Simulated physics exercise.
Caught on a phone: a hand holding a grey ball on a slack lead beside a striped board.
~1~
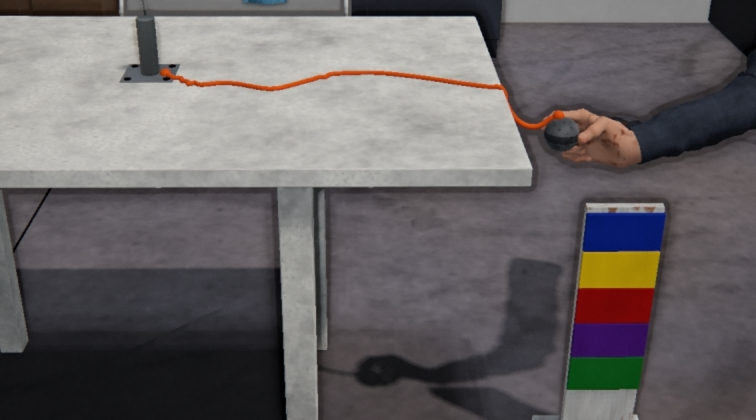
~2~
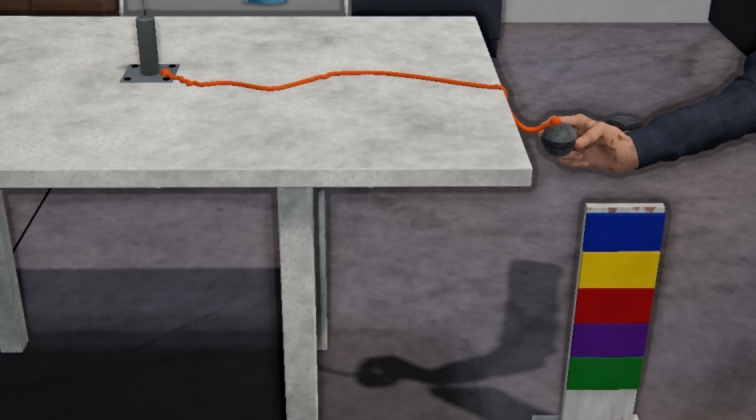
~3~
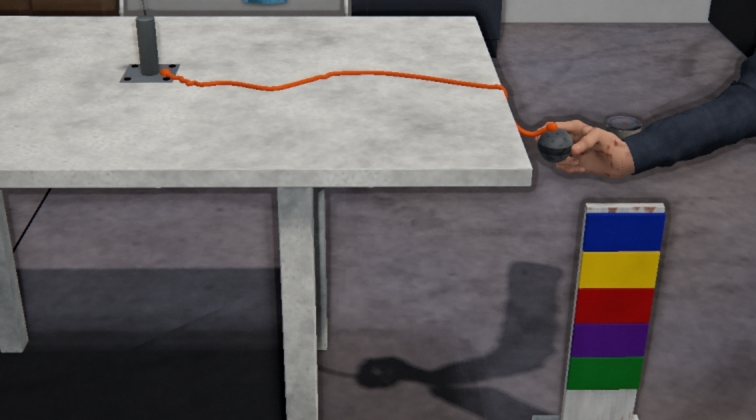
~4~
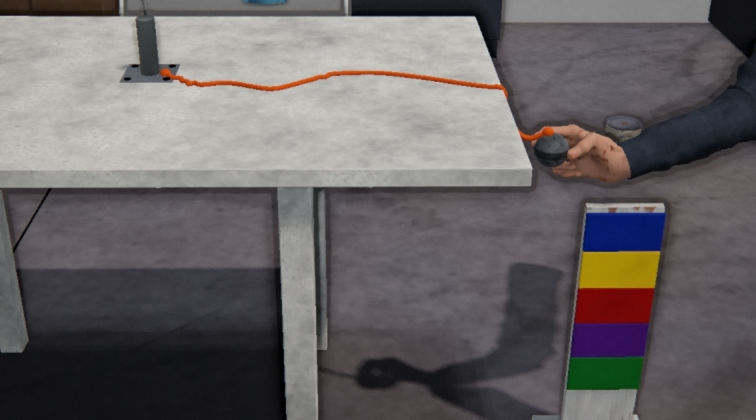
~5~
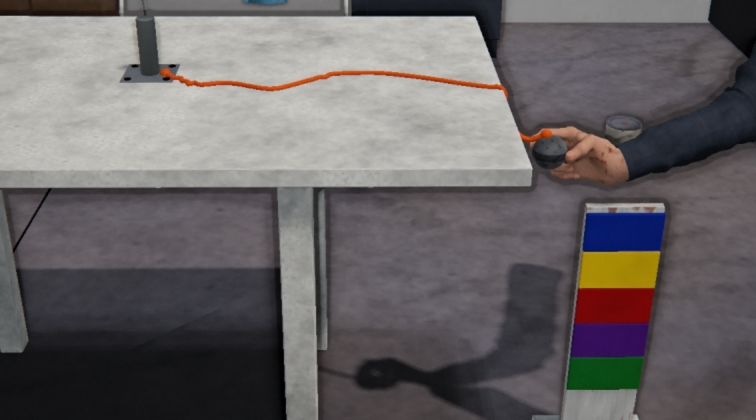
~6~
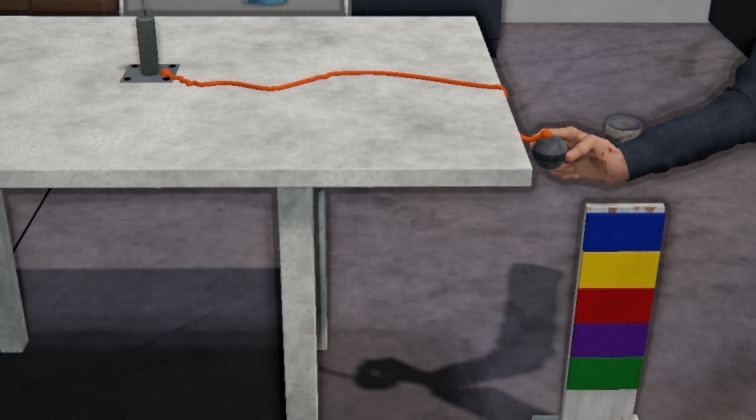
A hand holding a grey ball on a slack orange lead beside a table, lowering it slightly leftward, then keeping still.
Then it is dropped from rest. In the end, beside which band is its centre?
Beside blue.
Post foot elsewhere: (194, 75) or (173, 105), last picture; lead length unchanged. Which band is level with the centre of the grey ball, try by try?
Going case by case, it's yellow and then yellow.
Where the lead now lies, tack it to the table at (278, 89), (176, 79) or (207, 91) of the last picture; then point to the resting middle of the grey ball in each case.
It ends up near (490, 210) the first time, (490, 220) the second and (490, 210) the third.
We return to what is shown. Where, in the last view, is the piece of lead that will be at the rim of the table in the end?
That point sits at about (455, 83).
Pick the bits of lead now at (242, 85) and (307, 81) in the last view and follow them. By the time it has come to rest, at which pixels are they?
In that view they sit near (270, 76) and near (342, 79).
Soon after, ball near (485, 215); level with blue.
Then, ball near (517, 228); level with blue.
At rest, ball near (489, 227); level with blue. Its middle rests at the blue band.
